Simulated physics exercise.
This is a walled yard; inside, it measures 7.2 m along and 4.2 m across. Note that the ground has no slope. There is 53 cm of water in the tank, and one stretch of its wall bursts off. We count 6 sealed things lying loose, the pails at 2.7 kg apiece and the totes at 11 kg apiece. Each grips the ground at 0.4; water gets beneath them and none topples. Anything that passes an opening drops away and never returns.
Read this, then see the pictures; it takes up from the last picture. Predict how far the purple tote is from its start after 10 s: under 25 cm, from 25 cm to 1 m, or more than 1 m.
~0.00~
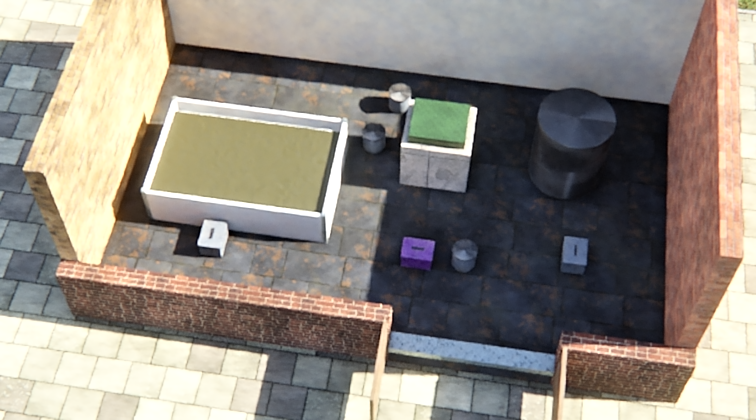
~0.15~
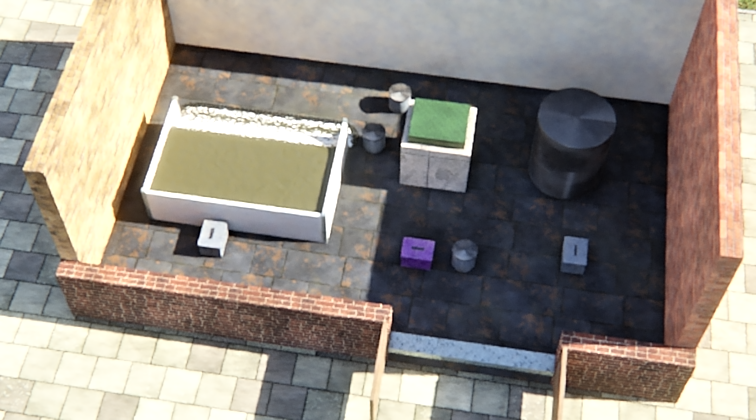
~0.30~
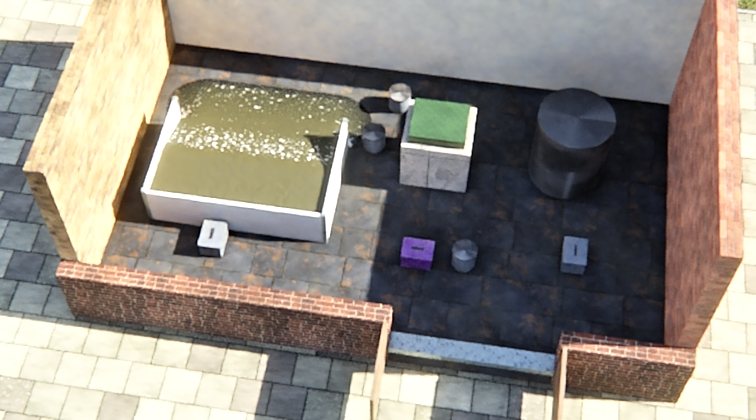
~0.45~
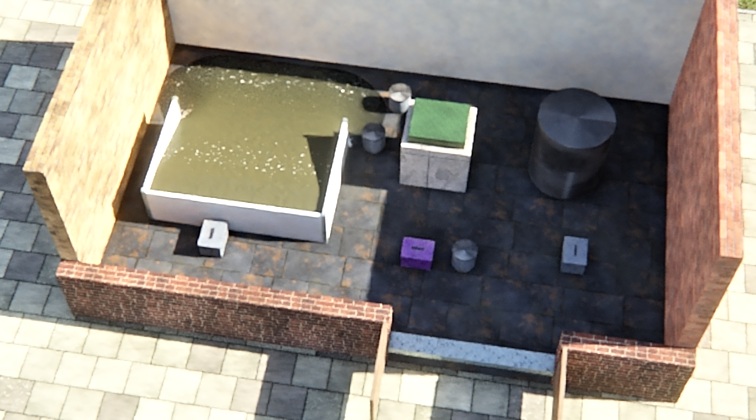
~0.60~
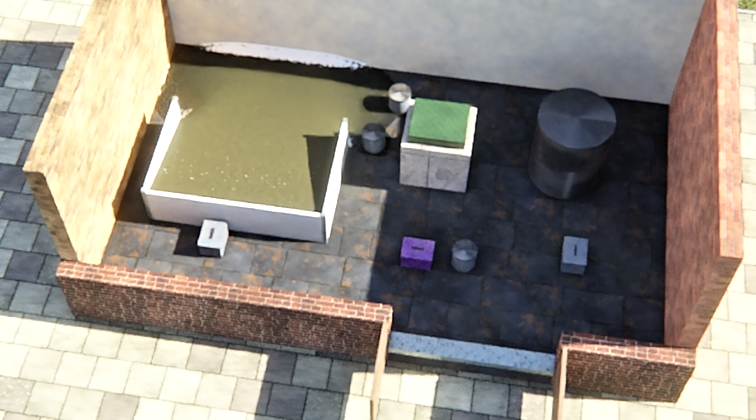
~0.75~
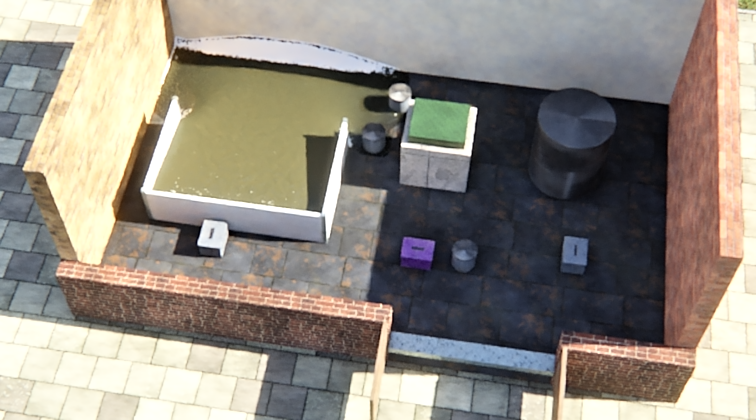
Under 25 cm.
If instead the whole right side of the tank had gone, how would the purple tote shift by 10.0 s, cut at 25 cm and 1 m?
I'd expect the purple tote to have ended up far off.
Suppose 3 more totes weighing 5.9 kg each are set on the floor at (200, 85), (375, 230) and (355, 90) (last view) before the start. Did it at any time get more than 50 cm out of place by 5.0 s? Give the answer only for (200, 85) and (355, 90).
One by one: Beyond it, then beyond it.
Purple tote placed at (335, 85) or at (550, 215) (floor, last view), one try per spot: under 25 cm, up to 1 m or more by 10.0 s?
Well, it gets swept off on the first try and scarcely moves on the second.
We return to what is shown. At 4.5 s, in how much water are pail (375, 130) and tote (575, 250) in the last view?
2 and 1 cm.
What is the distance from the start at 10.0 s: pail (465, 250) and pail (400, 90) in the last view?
Taking them in turn, the shifts are 80 cm and 200 cm.
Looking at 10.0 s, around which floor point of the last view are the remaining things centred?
Centred roughly on (420, 253).
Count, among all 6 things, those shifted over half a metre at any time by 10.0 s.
By my count, 3.
After 2.0 s the purple tote is near (418, 249), 0.0 m from its start, aground; 0 of 6 are out; 0 afloat.
After 4.5 s the purple tote is near (418, 249), 0.0 m from its start, aground; 0 of 6 are out; 0 afloat.
After 7.0 s the purple tote is near (418, 249), 0.0 m from its start, aground; 0 of 6 are out; 3 afloat.
After 10.0 s the purple tote is near (418, 249), 0.0 m from its start, aground; 0 of 6 are out; 3 afloat.
